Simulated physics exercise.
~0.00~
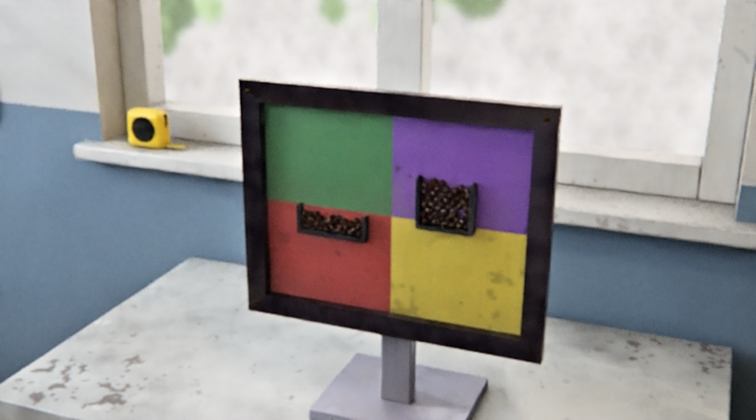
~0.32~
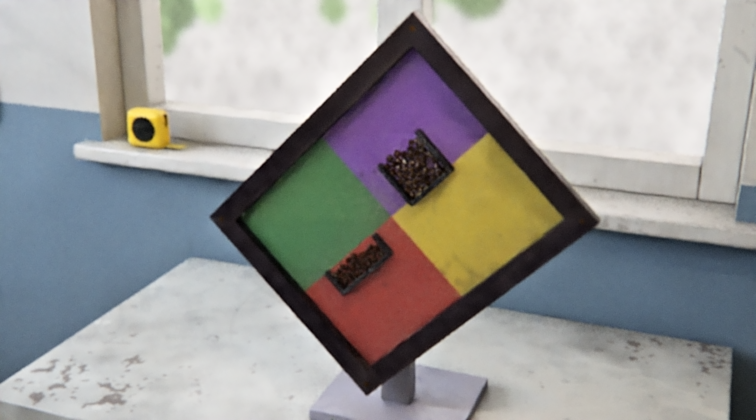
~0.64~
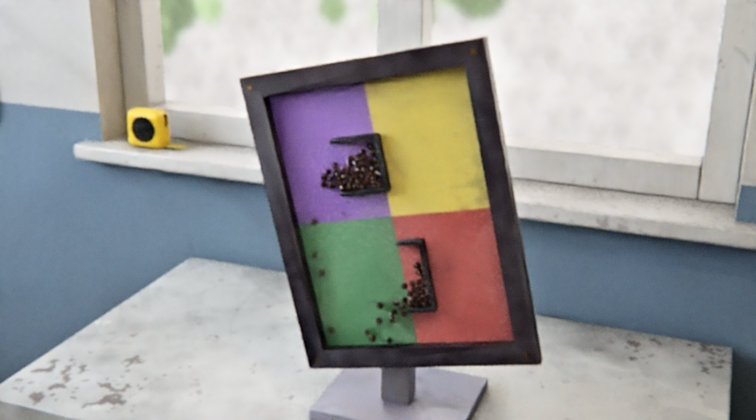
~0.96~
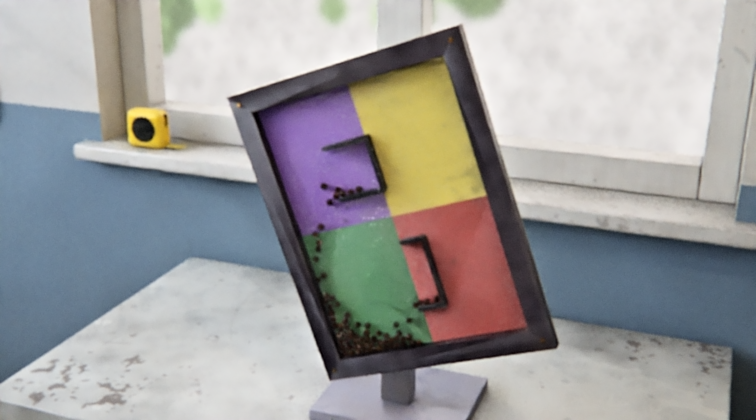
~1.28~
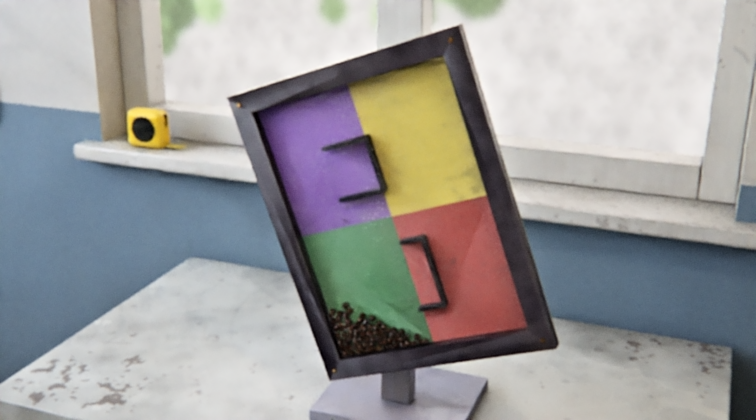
A framed board painted in four colours, with dark beads resting in two small trays, turned anticlockwise on its stand past a quarter turn; the beads spilled out of the trays and ended up piled in the green quarter's bottom corner.
